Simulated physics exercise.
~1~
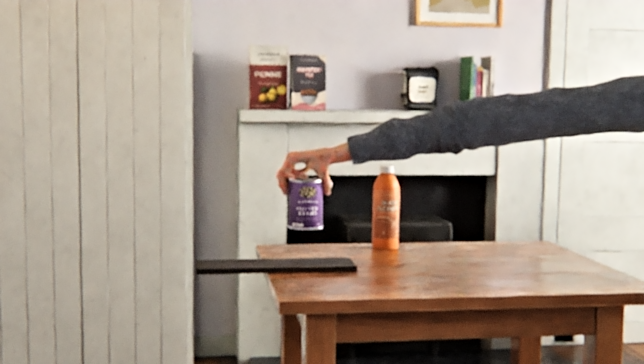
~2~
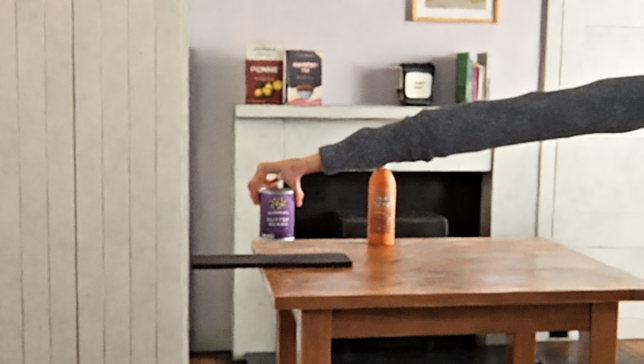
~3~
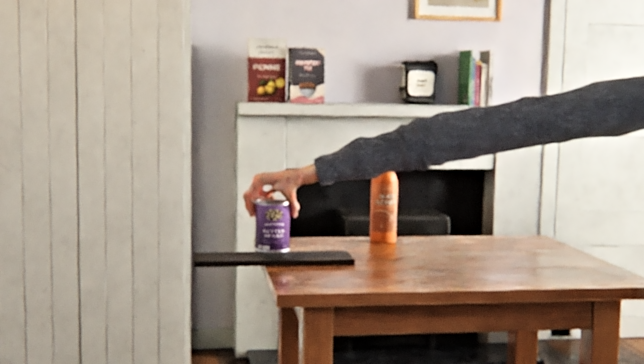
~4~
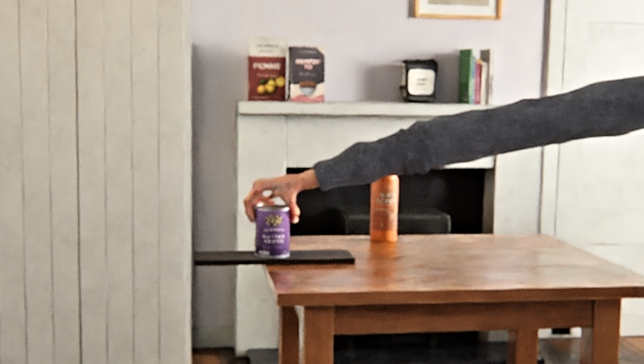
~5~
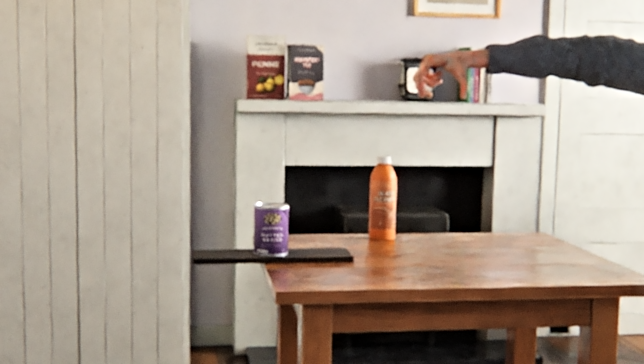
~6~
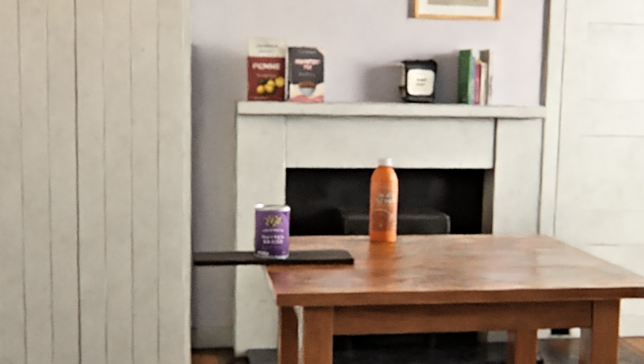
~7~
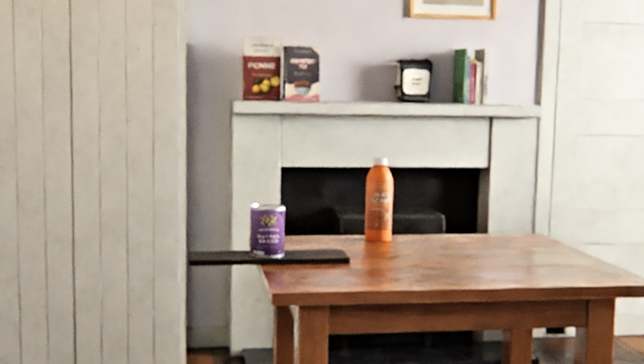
An arm in a dark grey sleeve lowered a purple tin onto a black plank jutting past the table's left edge, near an orange bottle, then let go and drew away to the right, leaving the tin upright and the plank still in place.
